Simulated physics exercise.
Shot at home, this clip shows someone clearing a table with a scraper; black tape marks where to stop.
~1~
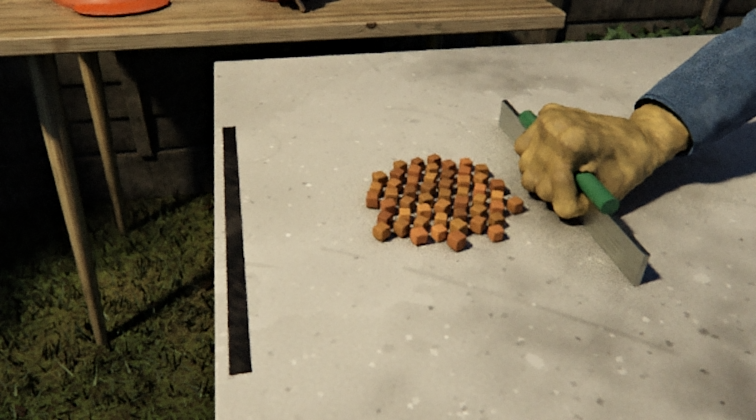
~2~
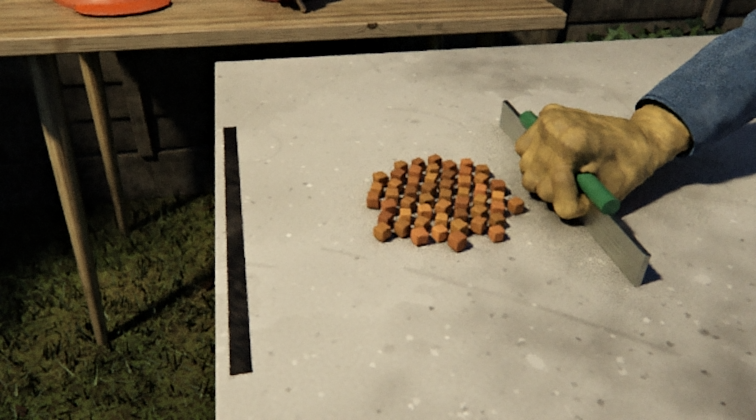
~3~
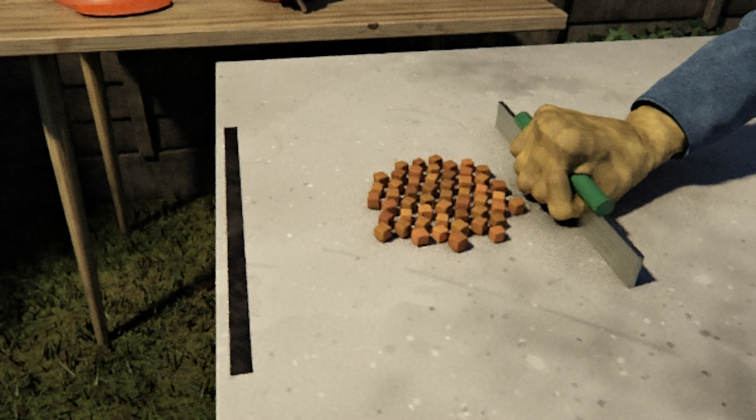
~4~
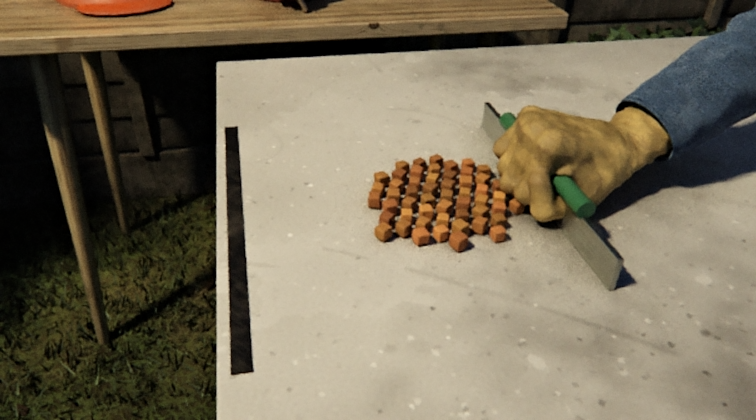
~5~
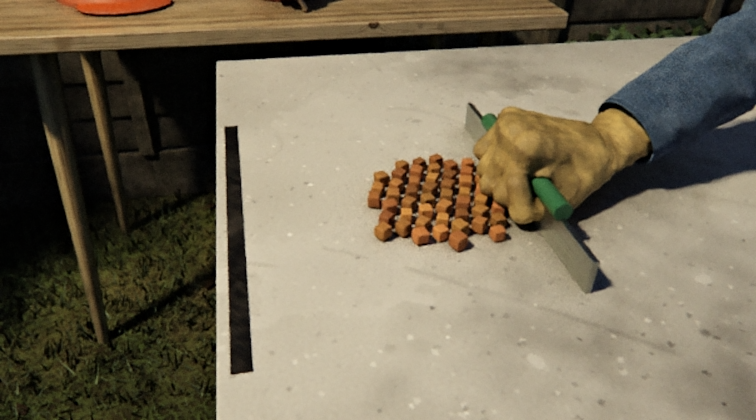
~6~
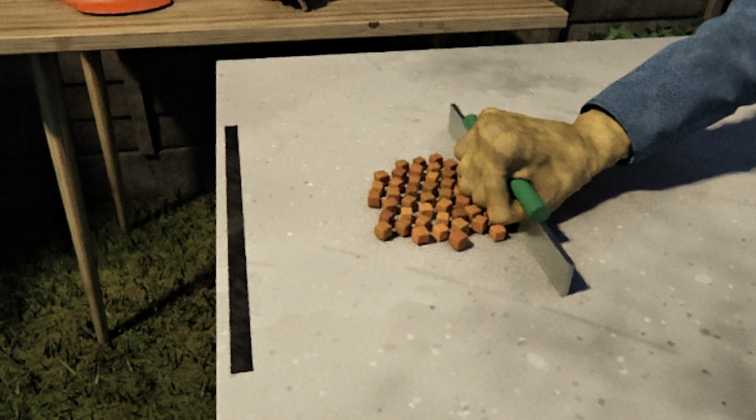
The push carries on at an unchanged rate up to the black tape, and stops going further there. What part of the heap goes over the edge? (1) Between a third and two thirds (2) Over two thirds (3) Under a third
2, over two thirds.
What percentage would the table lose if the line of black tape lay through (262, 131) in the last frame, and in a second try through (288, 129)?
In order, close to 40 and 10 per cent.
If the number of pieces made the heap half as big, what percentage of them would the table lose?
Estimate: Around 100 %.
Soon, scraper still moving, near (364, 180); heap all on the table, its front near (269, 198).
A while on, scraper stopped at the black tape; heap most over the edge.
Towards the end, scraper stopped at the black tape; heap all over the edge.
Finally, scraper stopped at the black tape; heap all over the edge.
